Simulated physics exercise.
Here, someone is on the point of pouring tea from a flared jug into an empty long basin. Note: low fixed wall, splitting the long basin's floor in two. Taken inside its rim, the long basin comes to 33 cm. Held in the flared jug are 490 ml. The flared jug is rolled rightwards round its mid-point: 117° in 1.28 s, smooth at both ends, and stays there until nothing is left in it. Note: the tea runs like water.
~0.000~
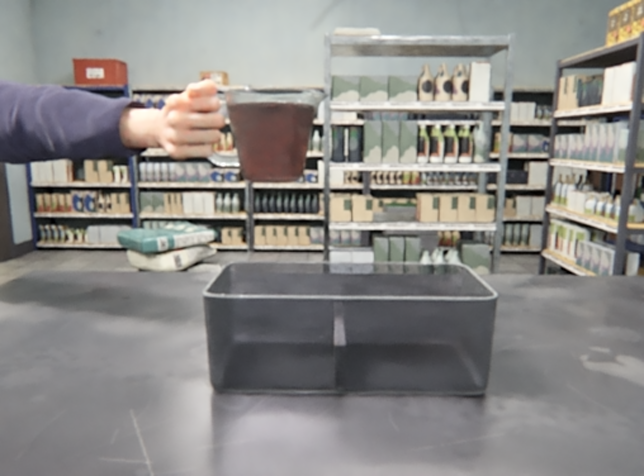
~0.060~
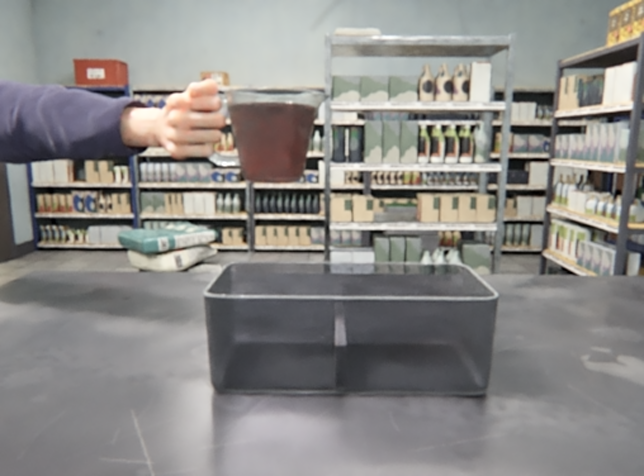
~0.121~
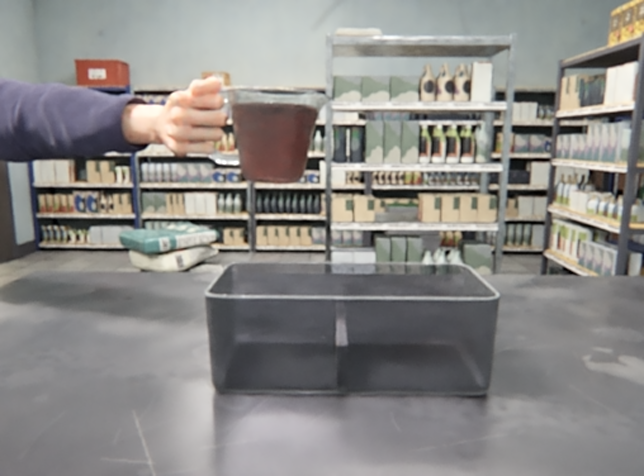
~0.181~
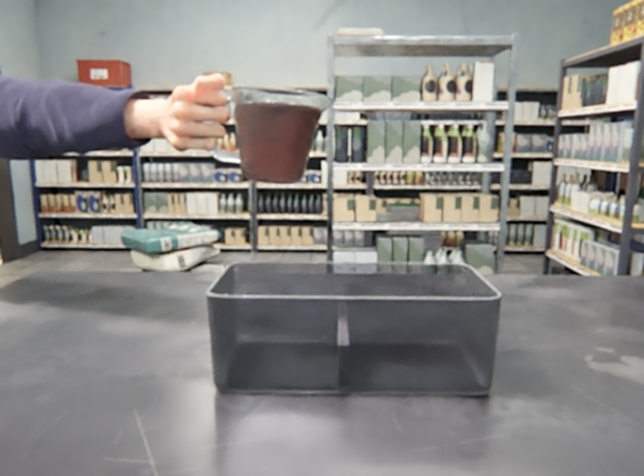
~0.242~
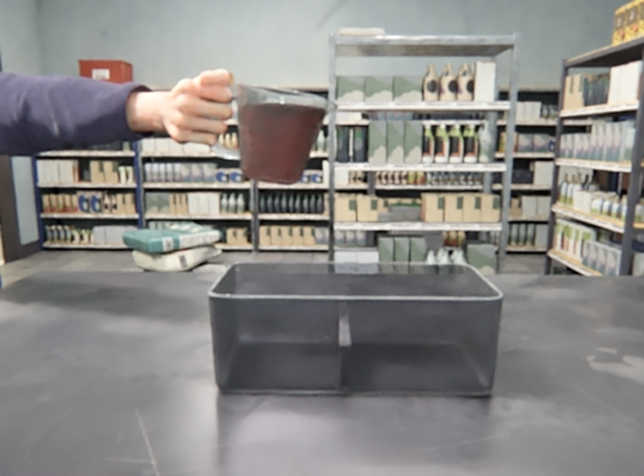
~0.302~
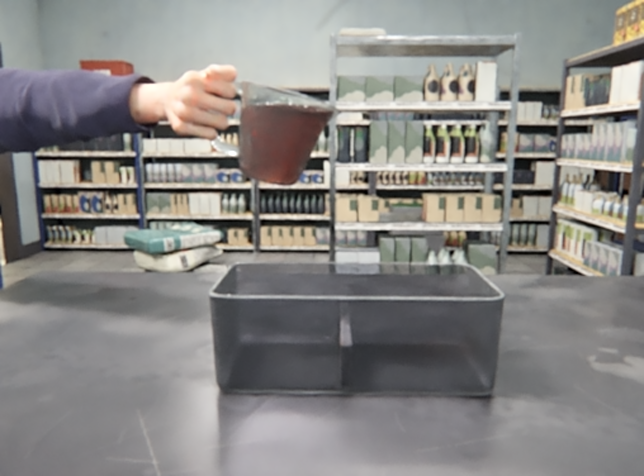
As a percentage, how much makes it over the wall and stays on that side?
Some 92 per cent makes it over and stays.
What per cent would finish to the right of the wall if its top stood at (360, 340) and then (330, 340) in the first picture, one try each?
Respectively close to 80 and 90 %.
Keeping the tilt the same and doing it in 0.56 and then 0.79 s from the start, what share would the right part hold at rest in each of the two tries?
In turn about 85 and 90 per cent.
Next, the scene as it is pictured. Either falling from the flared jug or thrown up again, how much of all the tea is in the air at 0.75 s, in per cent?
Estimate: Some 26 % of the total.
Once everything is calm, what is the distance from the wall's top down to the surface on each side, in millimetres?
The left side gives some 56 mm, the right side some 38 mm.
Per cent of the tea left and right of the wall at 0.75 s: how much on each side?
Some 0 per cent left and 14 right.
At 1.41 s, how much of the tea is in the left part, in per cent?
The left part holds close to 6 per cent.
After 0.75 s the tilt is 73° and 59 per cent is still to pour, 0 is left of the wall and 14 right of it.
After 1.07 s the tilt is 109° and 5 per cent is still to pour, 2 is left of the wall and 81 right of it.
After 1.41 s the tilt is 117° and 0 per cent is still to pour, 6 is left of the wall and 92 right of it.
After 1.78 s the tilt is 117° and 0 per cent is still to pour, 6 is left of the wall and 92 right of it.
In the end 6 per cent lies left of the wall, 92 right of it and 2 outside.
